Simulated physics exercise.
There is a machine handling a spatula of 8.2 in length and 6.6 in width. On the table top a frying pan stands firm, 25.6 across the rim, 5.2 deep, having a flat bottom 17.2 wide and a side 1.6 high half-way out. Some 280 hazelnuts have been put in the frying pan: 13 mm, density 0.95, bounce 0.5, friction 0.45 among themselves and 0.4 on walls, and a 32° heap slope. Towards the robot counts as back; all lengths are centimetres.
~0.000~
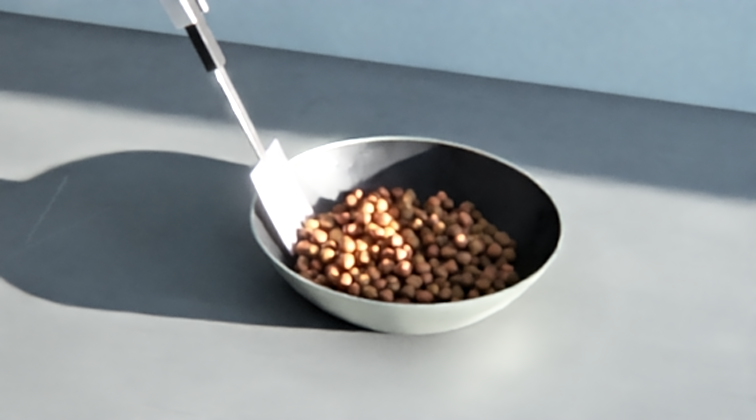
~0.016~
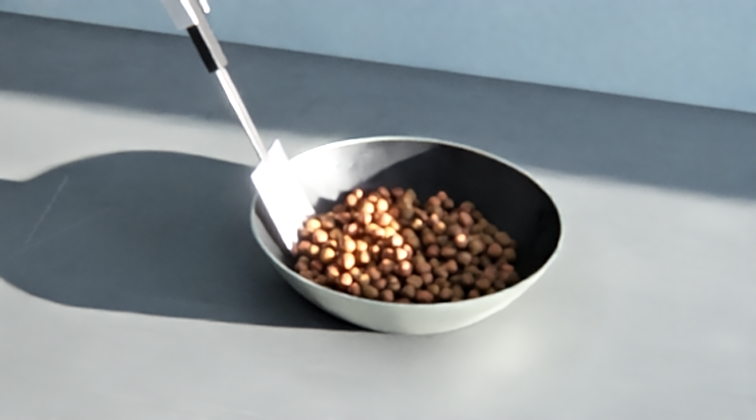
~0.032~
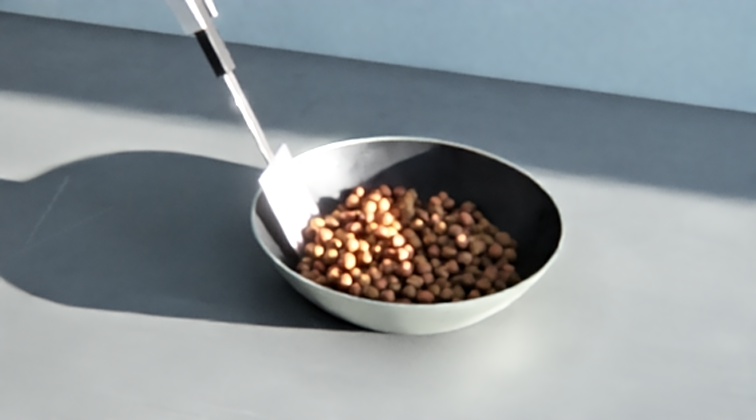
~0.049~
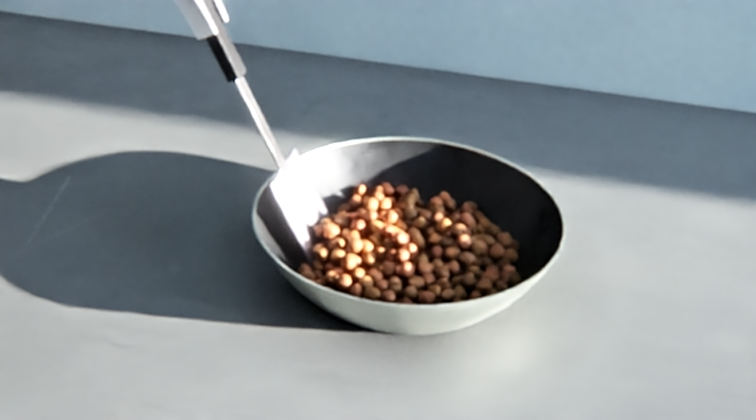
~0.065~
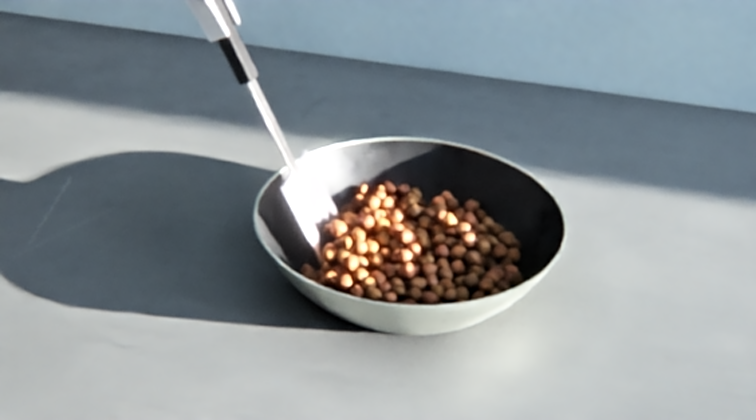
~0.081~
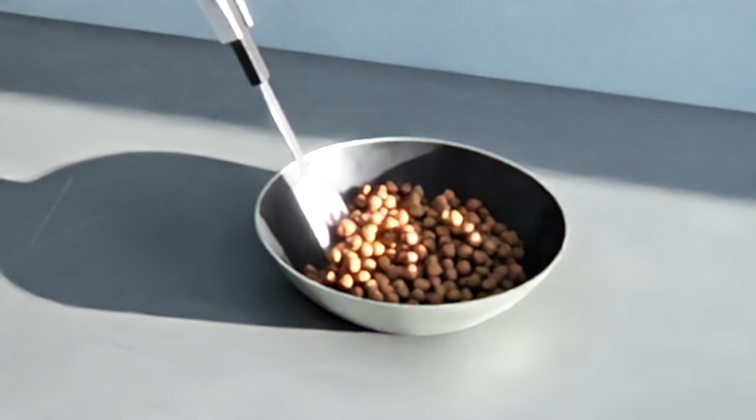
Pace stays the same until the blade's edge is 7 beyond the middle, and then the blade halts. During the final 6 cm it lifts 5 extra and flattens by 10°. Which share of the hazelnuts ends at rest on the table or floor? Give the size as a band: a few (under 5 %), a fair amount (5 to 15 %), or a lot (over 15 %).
A few, under 5 %.
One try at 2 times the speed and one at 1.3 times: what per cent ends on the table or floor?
Near 10 and near 5 percent respectively.
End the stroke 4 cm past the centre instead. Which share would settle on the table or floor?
About 0 %.
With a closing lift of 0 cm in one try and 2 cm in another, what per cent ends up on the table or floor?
It comes to around 0 per cent on the first try and around 5 per cent on the second.
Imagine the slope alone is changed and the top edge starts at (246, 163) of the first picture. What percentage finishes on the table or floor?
About 0 per cent.
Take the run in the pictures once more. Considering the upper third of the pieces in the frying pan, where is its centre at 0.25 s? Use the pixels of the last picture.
Roughly pixel (480, 247).
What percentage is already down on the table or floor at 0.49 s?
0 %.
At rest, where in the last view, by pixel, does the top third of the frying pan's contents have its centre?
I'd say around pixel (502, 254).
By 0.16 s, sloping 64°, highest piece 5 above the table; 279 in the frying pan.
By 0.25 s, sloping 60°, highest piece 7 above the table; 279 in the frying pan.
By 0.49 s, sloping 54°, highest piece 5 above the table; 277 in the frying pan, 2 on the table or floor.
By 1.54 s, sloping 54°, highest piece 5 above the table; 277 in the frying pan, 2 on the table or floor.
Final count, 277 in the frying pan, 2 on the table or floor. That is 1 % on the table or floor.
